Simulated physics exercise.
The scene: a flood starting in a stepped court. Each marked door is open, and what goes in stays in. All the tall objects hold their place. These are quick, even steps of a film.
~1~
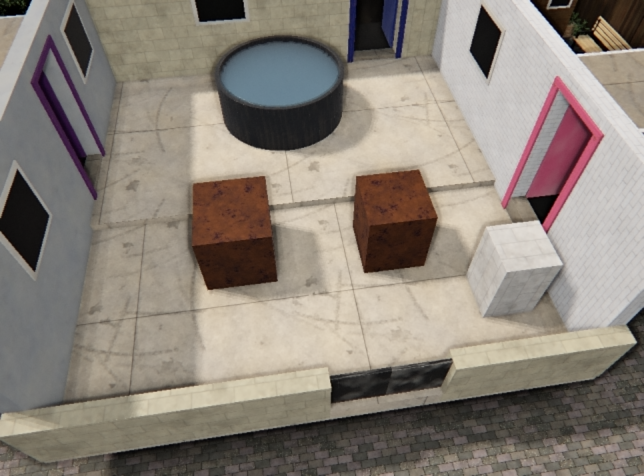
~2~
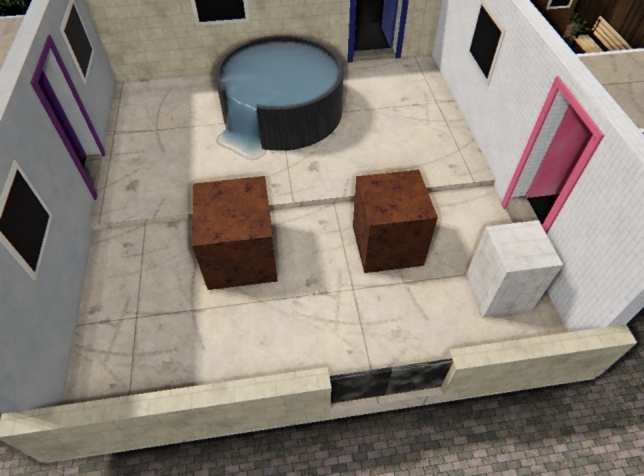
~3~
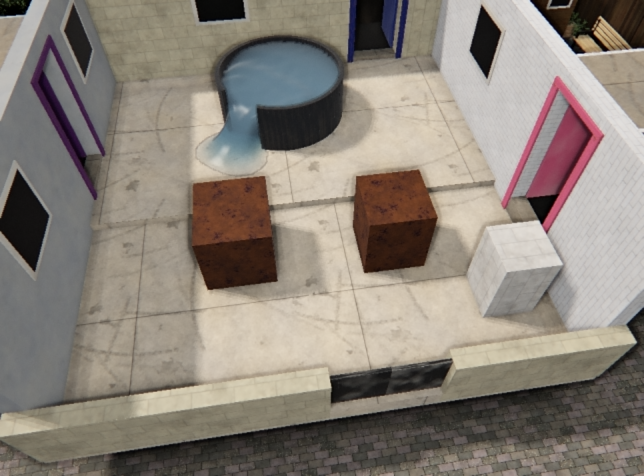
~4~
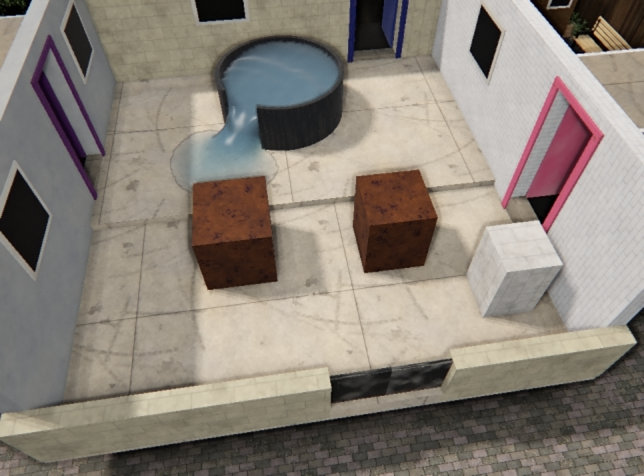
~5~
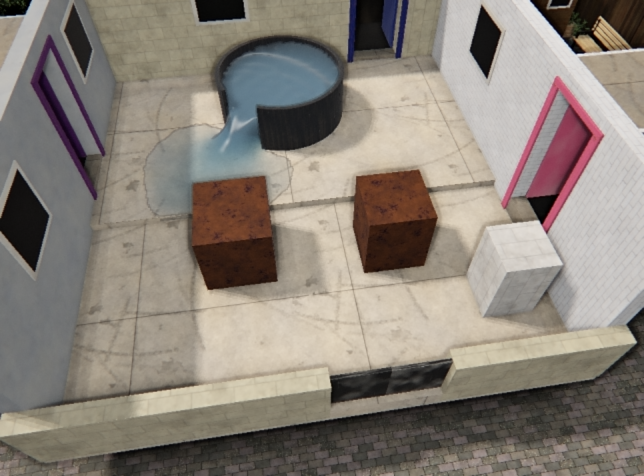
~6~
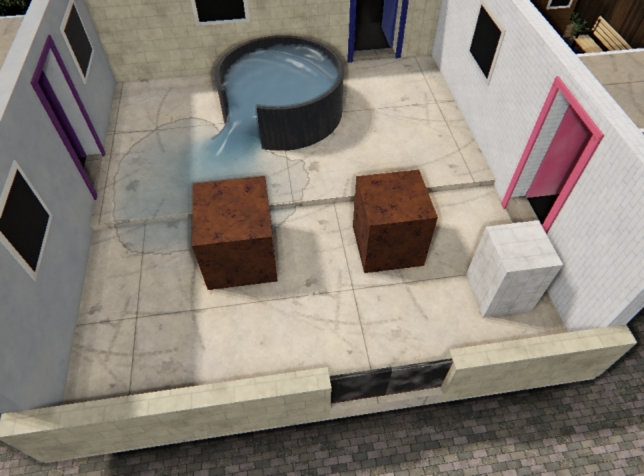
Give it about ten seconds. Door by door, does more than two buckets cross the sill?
In the end: The purple door floods; the pink door holds within the limit; the blue door holds within the limit.
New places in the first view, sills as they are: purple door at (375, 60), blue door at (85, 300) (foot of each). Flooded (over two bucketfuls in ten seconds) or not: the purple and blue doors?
Purple door holds, blue door goes over.
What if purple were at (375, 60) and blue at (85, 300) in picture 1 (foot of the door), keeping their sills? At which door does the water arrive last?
Last comes the purple door.
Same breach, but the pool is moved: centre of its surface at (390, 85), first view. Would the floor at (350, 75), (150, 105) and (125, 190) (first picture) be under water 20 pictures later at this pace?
As listed: Not flooded, no water, under water.
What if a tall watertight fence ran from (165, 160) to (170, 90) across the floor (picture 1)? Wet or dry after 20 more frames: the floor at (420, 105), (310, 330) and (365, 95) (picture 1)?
In that order: Dry, awash, dry.
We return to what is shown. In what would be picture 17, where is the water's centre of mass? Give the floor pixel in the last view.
Close to (238, 158).
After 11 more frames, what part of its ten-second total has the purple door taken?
Near 50 in a hundred.
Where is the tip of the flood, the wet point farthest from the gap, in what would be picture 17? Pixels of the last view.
Around (59, 431).
A moment on, water covers 25 % of the floor; the purple door under two buckets in, the pink door not reached, the blue door not reached.
Next, water covers 35 % of the floor; the purple door far over two buckets in, the pink door not reached, the blue door not reached.
Then, water covers 45 % of the floor; the purple door far over two buckets in, the pink door not reached, the blue door not reached.
Later, water covers 65 % of the floor; the purple door far over two buckets in, the pink door wet at the sill, nothing in, the blue door not reached.
In the end, water covers 75 % of the floor; the purple door far over two buckets in, the pink door wet at the sill, nothing in, the blue door not reached.
